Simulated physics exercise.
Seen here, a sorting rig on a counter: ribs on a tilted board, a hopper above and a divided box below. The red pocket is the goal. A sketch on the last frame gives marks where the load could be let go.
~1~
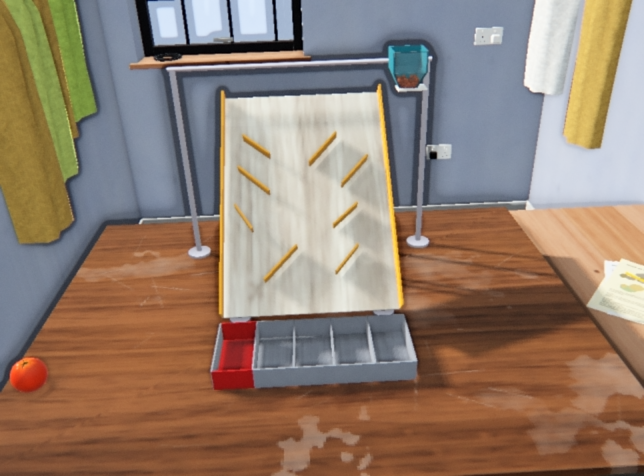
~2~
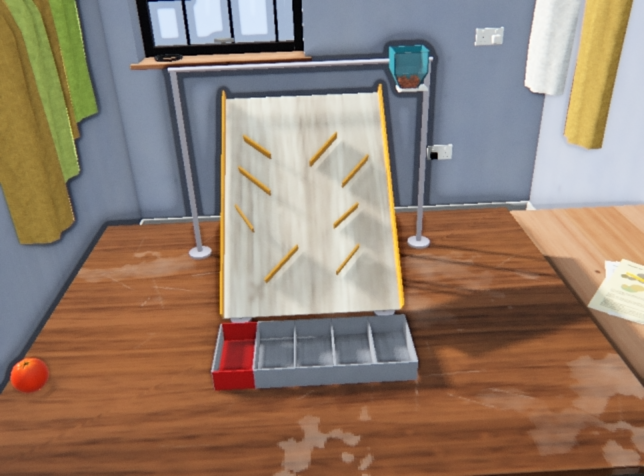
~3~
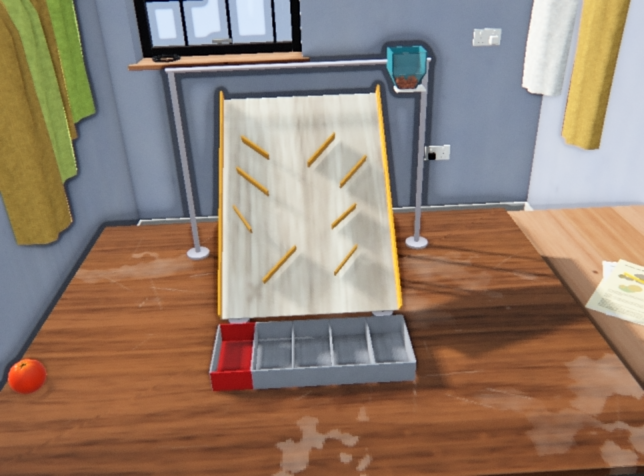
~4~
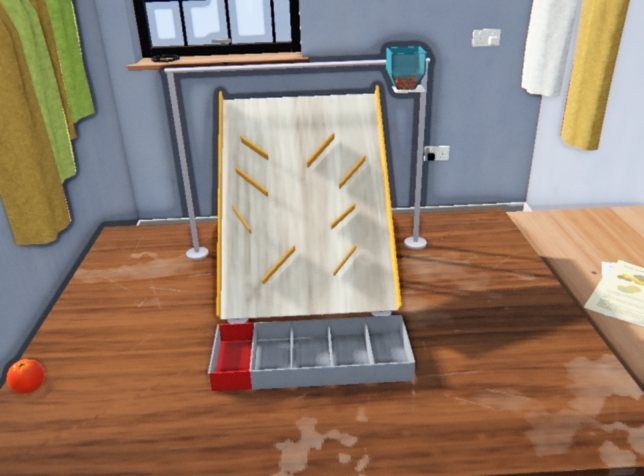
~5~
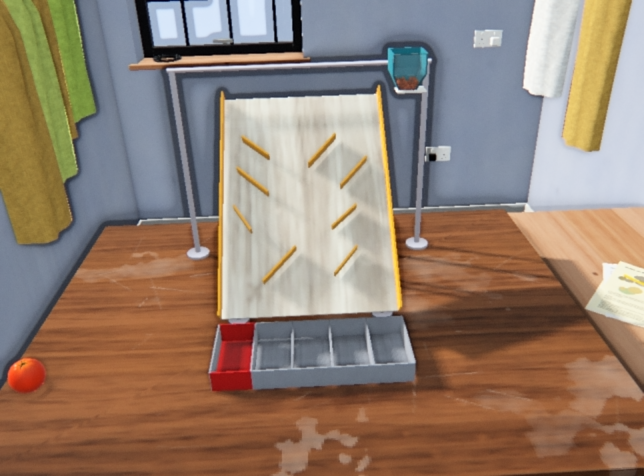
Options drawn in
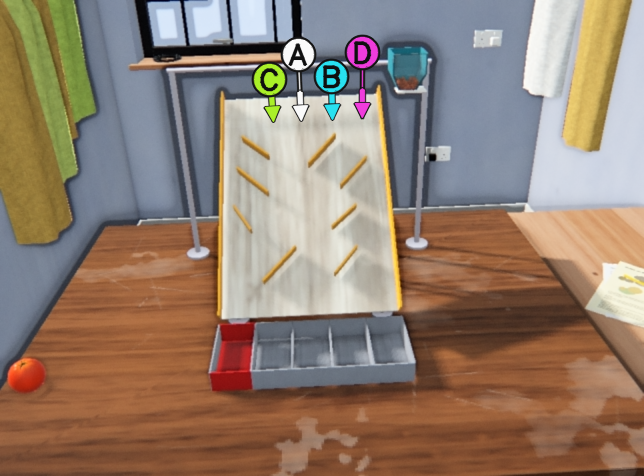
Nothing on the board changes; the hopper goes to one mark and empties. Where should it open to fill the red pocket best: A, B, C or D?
A is best.
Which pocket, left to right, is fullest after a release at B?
The first from the left.
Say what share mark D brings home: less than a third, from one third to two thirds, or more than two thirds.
Mark D gives less than a third.
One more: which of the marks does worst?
D.
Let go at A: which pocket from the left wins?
The first.
On the marked copy, mark A meets the board at (301, 115); mark B meets the board at (332, 113); mark C meets the board at (273, 116); mark D meets the board at (362, 112).
Choosing A, most in the red pocket, about a quarter in other pockets.
Choosing B, about half in the red pocket, about a third in other pockets, a small part outside the box.
Choosing C, about half in the red pocket, about half in other pockets, a stray few outside the box.
Choosing D, a stray few in the red pocket, nearly all in other pockets.
